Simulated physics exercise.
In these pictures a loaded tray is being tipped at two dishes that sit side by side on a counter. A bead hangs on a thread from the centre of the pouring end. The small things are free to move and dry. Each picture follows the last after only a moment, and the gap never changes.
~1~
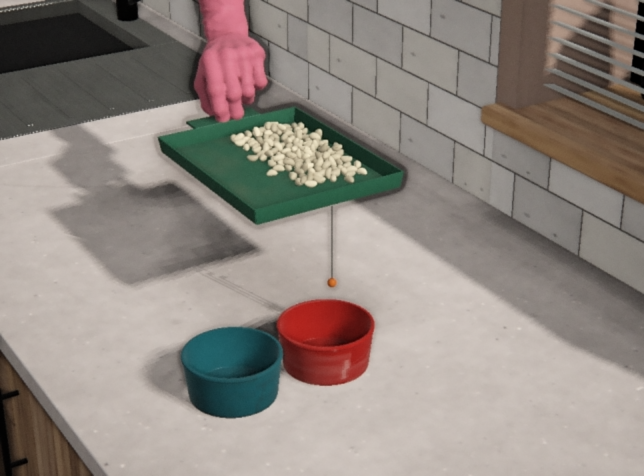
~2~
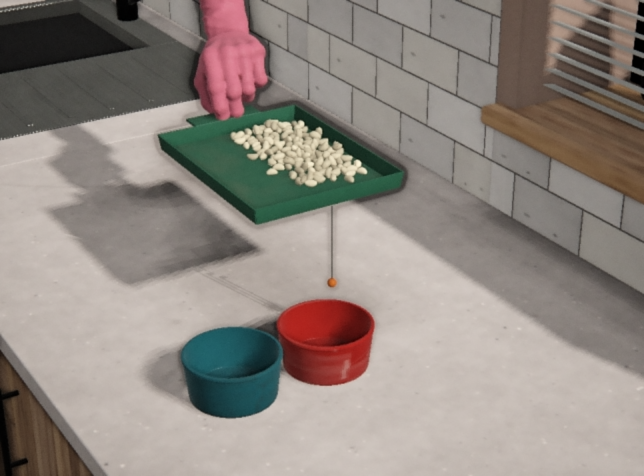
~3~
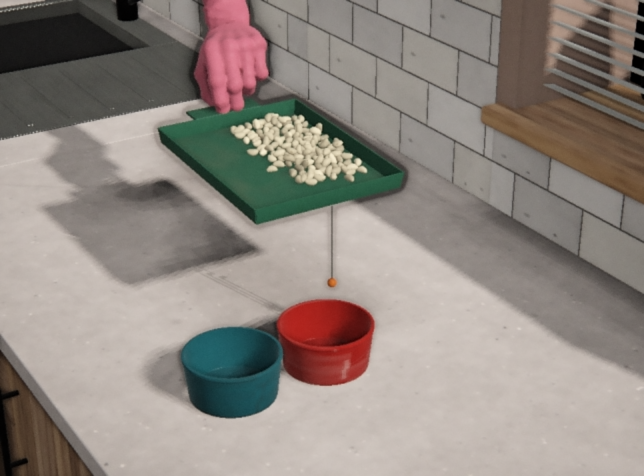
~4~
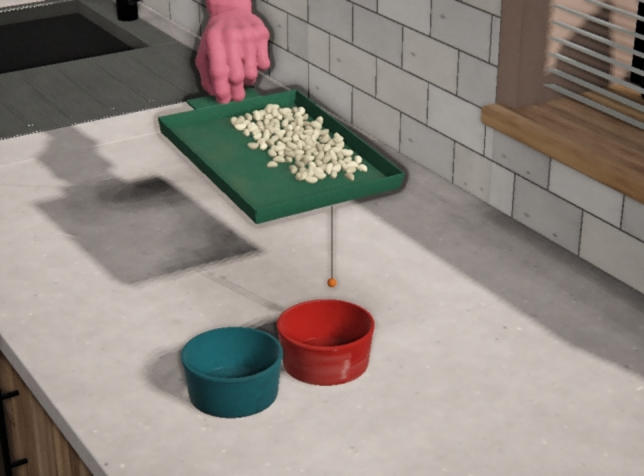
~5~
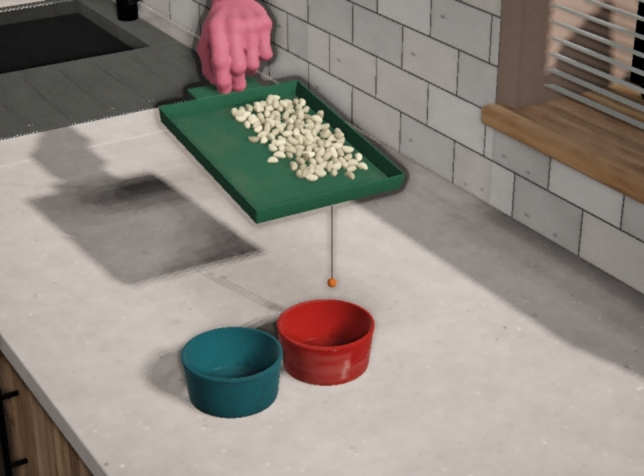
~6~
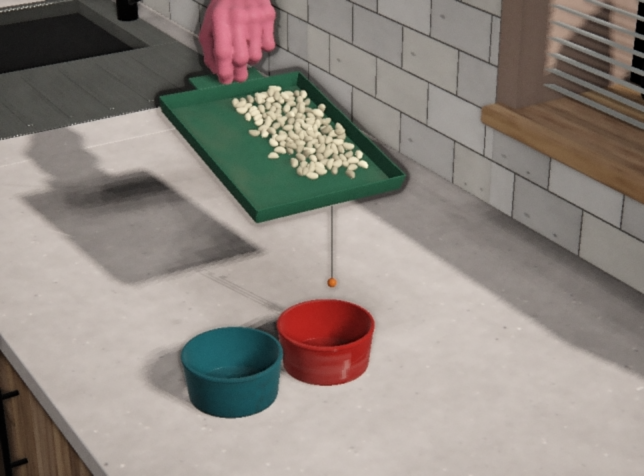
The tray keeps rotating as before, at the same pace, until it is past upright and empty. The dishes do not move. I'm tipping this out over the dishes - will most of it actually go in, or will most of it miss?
Most of it will miss.
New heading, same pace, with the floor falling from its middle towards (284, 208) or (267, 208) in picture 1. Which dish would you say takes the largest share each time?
Place one gives the rightmost dish, place two gives the rightmost dish.
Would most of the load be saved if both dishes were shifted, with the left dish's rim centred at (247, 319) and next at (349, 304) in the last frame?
Well, a minority share the first time and a majority share the next.
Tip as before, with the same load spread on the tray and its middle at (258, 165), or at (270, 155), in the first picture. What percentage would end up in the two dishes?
Around 50 then around 50 per cent.
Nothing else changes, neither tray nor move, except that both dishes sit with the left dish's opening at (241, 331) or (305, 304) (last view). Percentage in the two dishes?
Around 30 and around 30 per cent, in that order.
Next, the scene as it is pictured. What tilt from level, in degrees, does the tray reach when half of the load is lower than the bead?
100° or so.
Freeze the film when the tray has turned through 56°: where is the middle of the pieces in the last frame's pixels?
In the last view, the load is centred near (344, 154).
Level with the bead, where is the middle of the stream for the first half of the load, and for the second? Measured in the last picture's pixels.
The opening part goes through (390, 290); what follows goes through (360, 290).
Soon after the last picture, tray tipped steeply; nearly all on the tray; a stray few in the air.
A little later, tray tipped right over; about half on the tray; a small part in the right dish; about a quarter outside both; about a quarter in the air.
Later still, tray tipped past a quarter turn; about a third in the right dish; about two thirds outside both.
At rest, tray tipped past a quarter turn; none in the left dish; about a third in the right dish; about two thirds outside both.
